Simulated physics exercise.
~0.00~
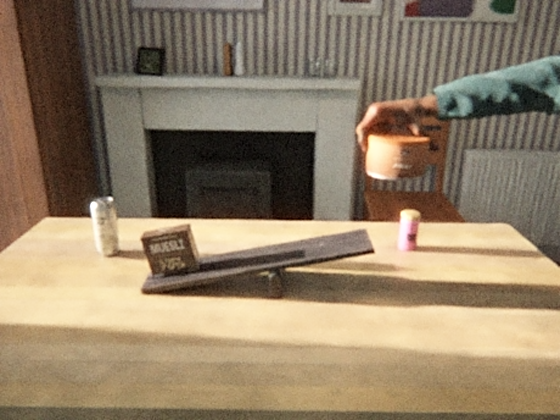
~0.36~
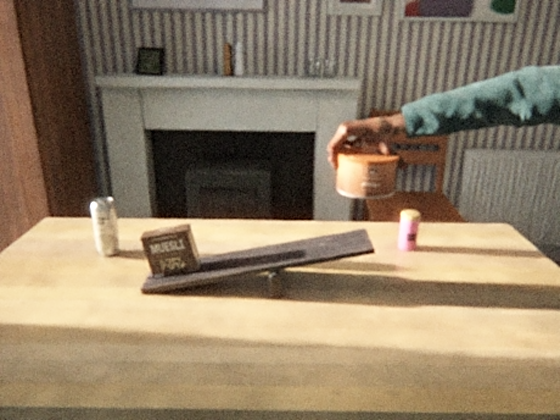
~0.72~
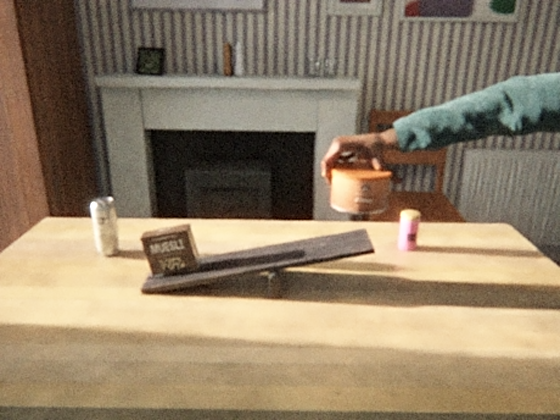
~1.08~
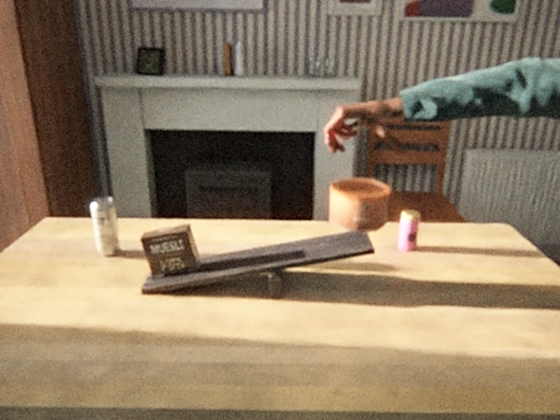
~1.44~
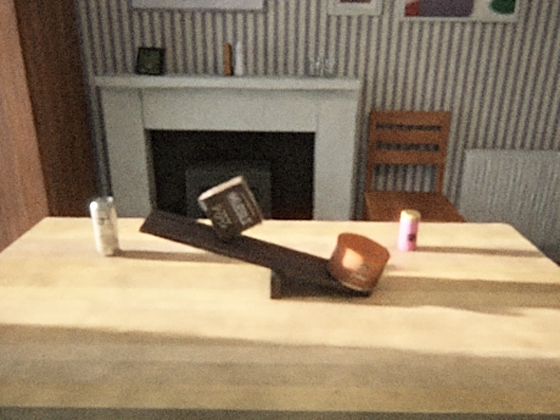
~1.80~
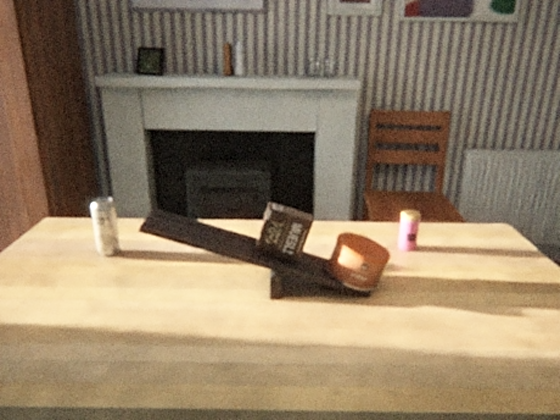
A dark plank rests tilted across a small block on a pale wooden table, seen from the front in a room with a fireplace and striped wallpaper. A brown packet leans on its lowered left end, a white can stands to the left and a pink shaker to the right. A hand in a teal sleeve carries an orange tub left and down over the raised right end, then lets go and draws back. The tub drops, the plank swings over, and the packet is thrown up and rightward. It ends toppled against the tub on the plank, right end down.
